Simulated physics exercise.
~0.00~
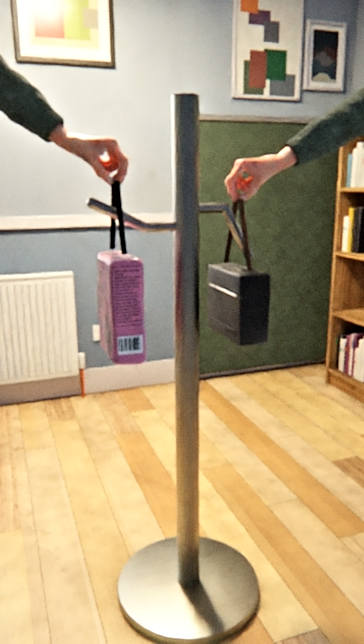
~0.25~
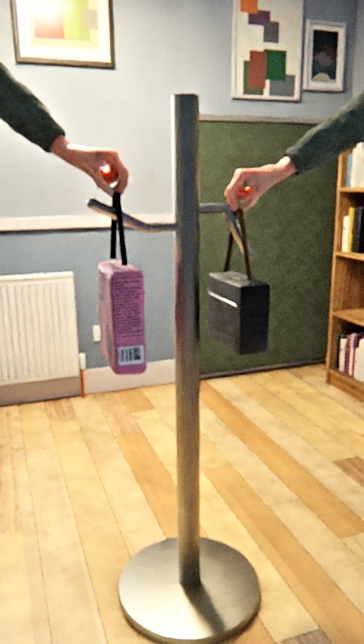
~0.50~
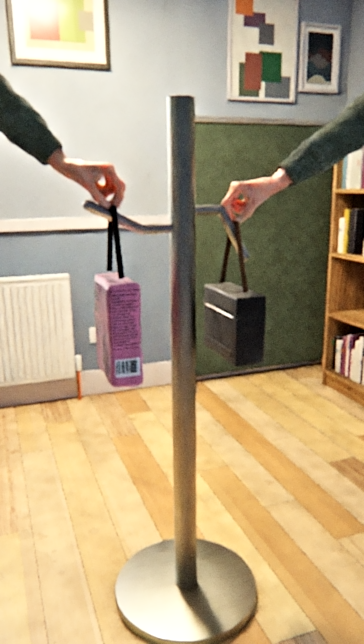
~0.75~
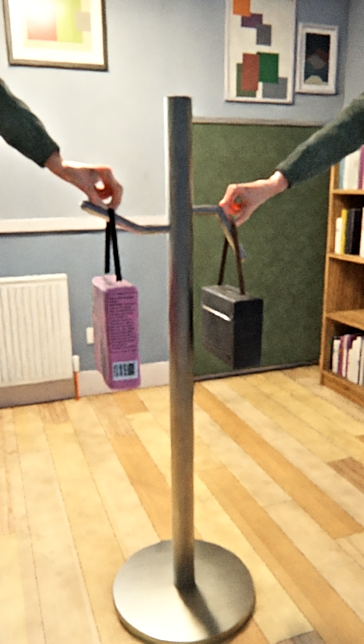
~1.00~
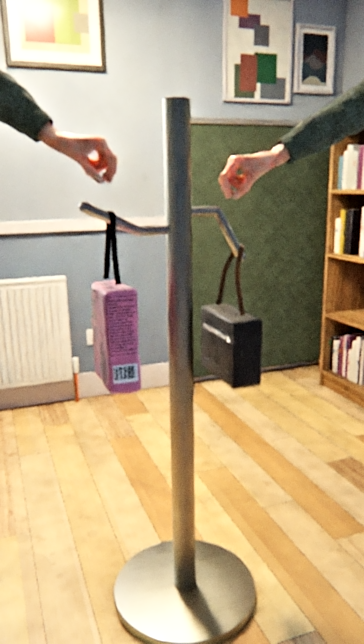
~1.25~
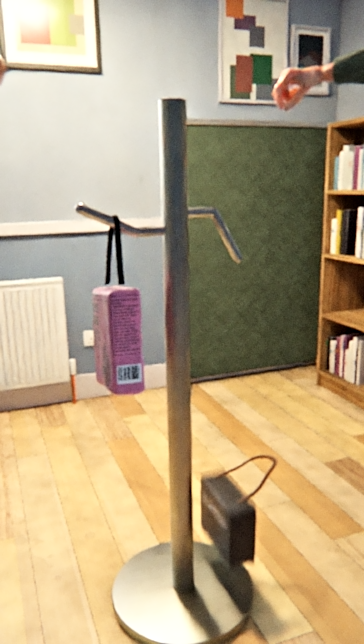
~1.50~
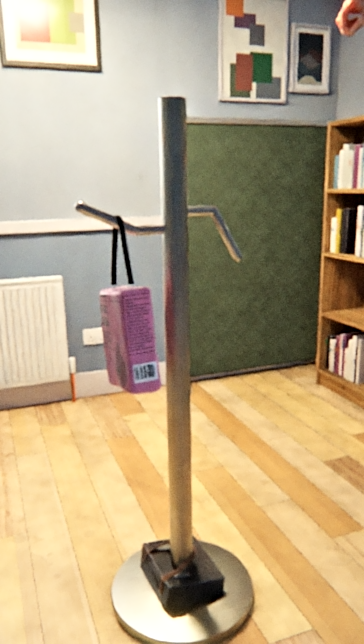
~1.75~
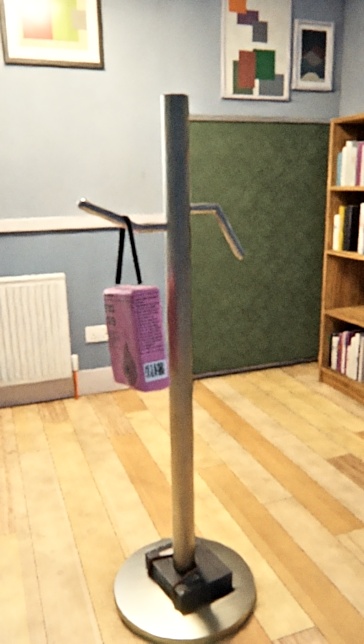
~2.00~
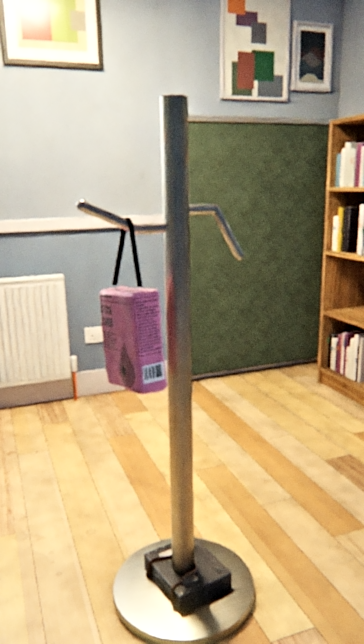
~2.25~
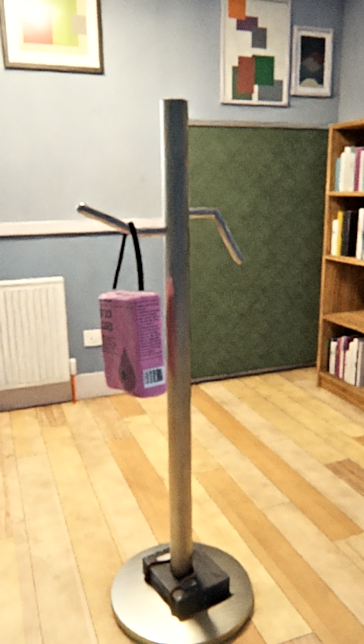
Two hands hanging a pink bag and a black case on a metal post, the case dropping to its base, the bag staying.
